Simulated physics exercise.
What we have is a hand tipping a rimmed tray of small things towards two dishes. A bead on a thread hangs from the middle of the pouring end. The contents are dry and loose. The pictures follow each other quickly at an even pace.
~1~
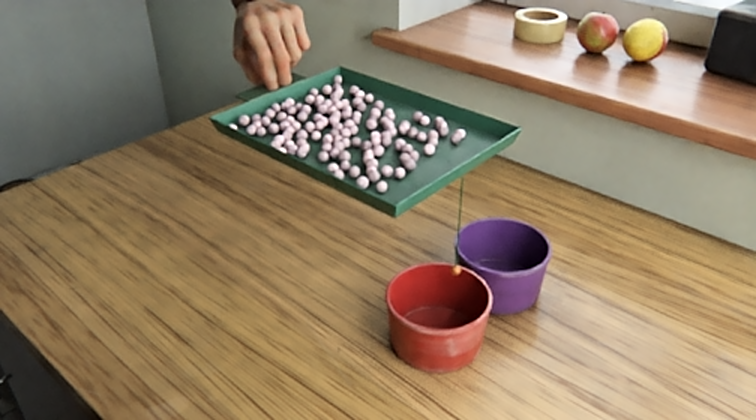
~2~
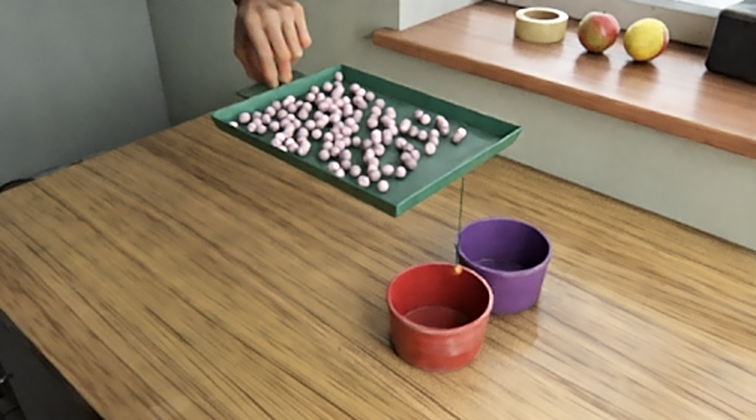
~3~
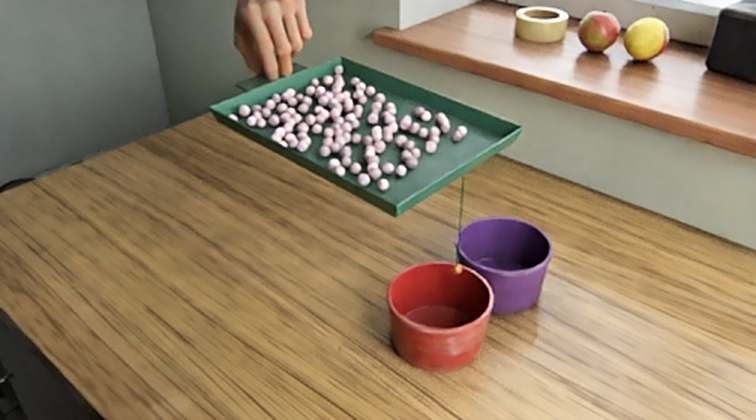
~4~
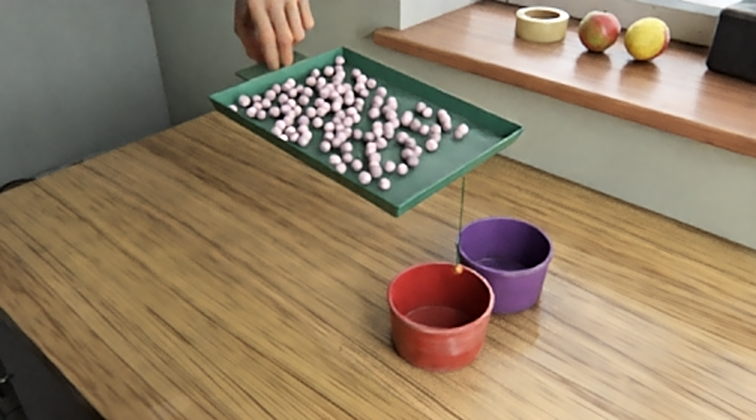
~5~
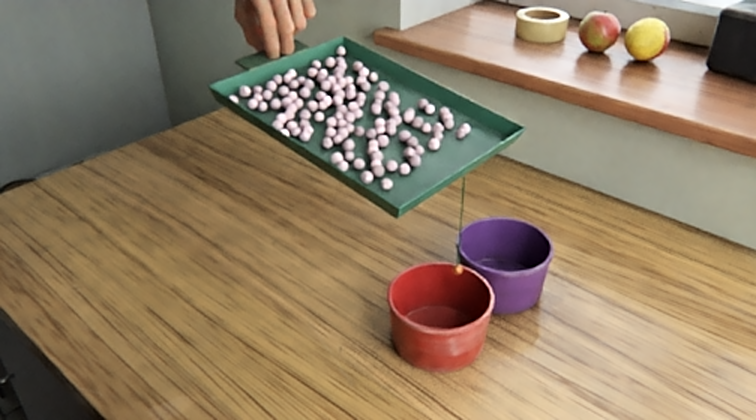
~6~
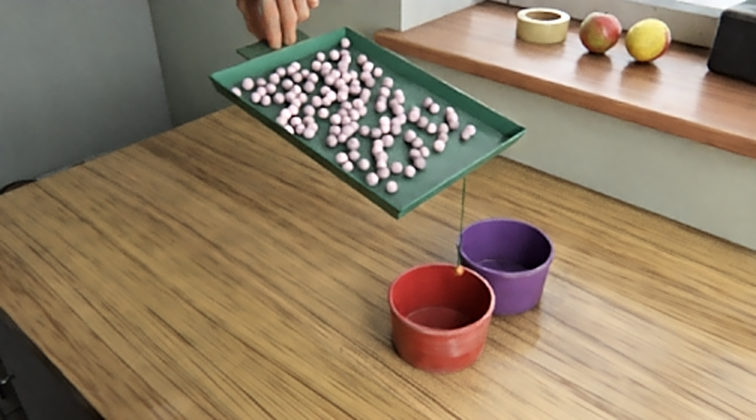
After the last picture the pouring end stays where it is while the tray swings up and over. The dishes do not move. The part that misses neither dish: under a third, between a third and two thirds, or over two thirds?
Caught overall: Under a third.
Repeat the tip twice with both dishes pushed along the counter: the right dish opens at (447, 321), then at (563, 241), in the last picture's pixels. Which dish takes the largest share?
The first try: The right one. The second: The left one.
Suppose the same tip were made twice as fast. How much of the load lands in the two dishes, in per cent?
It comes to 10 per cent or so.
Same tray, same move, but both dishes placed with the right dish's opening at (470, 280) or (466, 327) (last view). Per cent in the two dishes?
Roughly 40 per cent, and 60 per cent.
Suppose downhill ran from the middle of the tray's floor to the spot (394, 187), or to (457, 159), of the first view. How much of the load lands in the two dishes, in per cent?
The first gives 10 %, the second 50 %.
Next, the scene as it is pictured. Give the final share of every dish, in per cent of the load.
Left dish: 20 %, right dish: 0 %.
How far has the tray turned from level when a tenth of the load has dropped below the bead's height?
Roughly 65°.
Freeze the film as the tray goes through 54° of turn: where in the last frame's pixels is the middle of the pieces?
At about (449, 166).
Soon after the last picture, tray tipped steeply; nearly all on the tray; a stray few in the left dish; a stray few in the right dish; a small part outside both; a stray few in the air.
A little later, tray tipped right over; a small part on the tray; a small part in the left dish; a stray few in the right dish; about half outside both; about a quarter in the air.
Later still, tray tipped past a quarter turn; about a quarter in the left dish; a stray few in the right dish; most outside both.
By the end, tray tipped past a quarter turn; about a quarter in the left dish; a stray few in the right dish; most outside both.
